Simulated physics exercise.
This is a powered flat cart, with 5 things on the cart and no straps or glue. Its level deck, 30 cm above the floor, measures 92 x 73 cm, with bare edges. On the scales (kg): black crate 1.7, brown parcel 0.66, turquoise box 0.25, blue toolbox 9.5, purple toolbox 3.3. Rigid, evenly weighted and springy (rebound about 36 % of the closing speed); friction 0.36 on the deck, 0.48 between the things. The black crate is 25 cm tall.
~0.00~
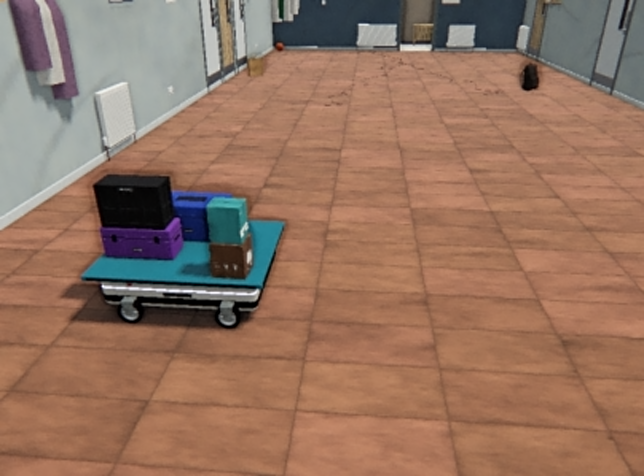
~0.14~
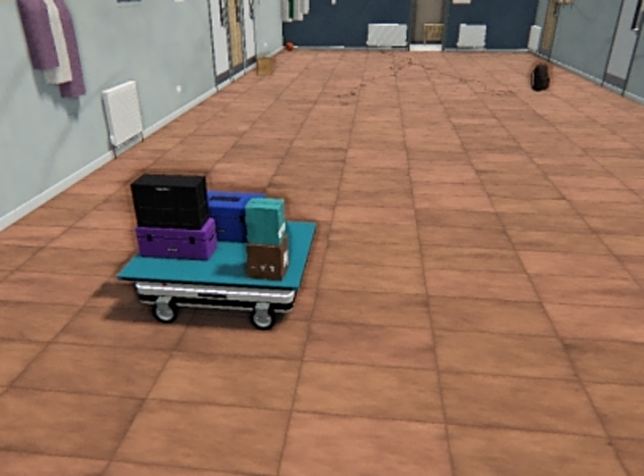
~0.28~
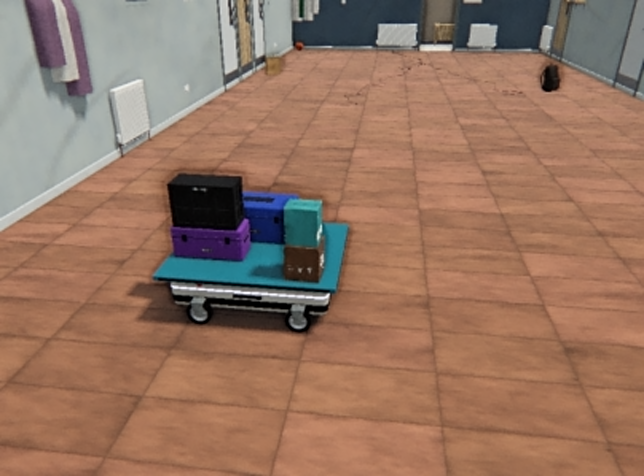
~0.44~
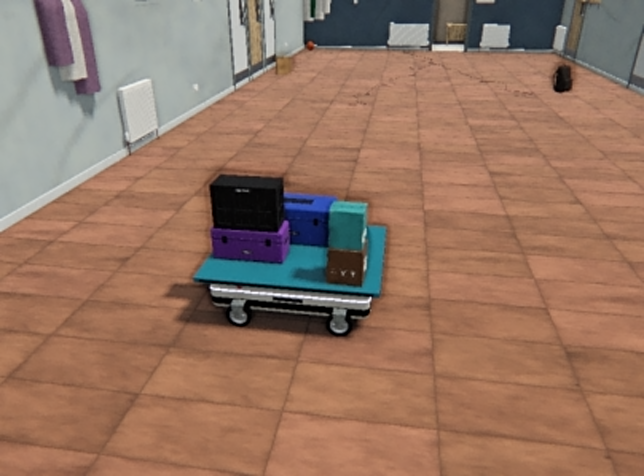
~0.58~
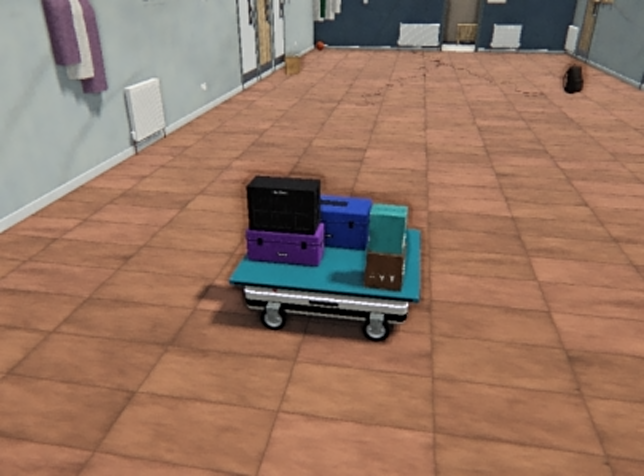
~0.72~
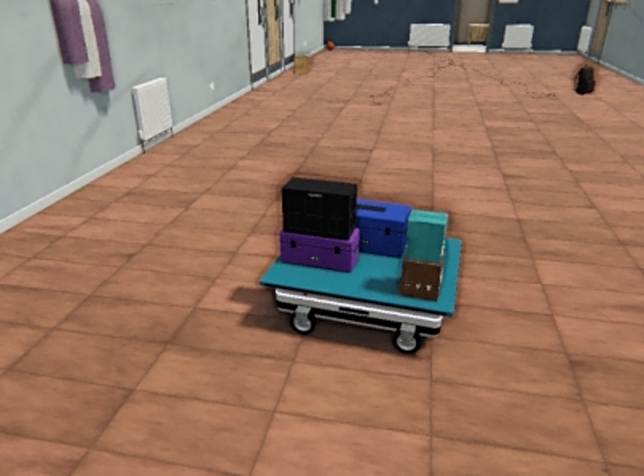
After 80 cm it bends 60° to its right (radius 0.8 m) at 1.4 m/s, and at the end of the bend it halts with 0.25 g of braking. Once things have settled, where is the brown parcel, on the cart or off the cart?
The brown parcel is still aboard.
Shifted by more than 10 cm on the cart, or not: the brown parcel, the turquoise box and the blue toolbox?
The brown parcel gets shifted; the turquoise box leaves its spot; the blue toolbox keeps its place.
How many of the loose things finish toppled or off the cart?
That comes to 0.
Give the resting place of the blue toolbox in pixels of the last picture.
At about (609, 390).
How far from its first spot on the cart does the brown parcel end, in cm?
Some 20 cm.
After 0.92 s, cart has run 129 cm, turned 24°; brown parcel moved 12 cm near (468, 296); turquoise box moved 14 cm.
After 1.12 s, cart has run 157 cm, turned 44°; brown parcel moved 18 cm near (505, 336); turquoise box moved 23 cm; blue toolbox moved 2 cm.
After 1.32 s, cart has run 185 cm, turned 59°; brown parcel moved 20 cm near (530, 392); turquoise box moved 25 cm; blue toolbox moved 2 cm.
In the end (2.4 s), not toppled but over 10 cm from the start, brown parcel and turquoise box; the other 3 under 10 cm from the start.
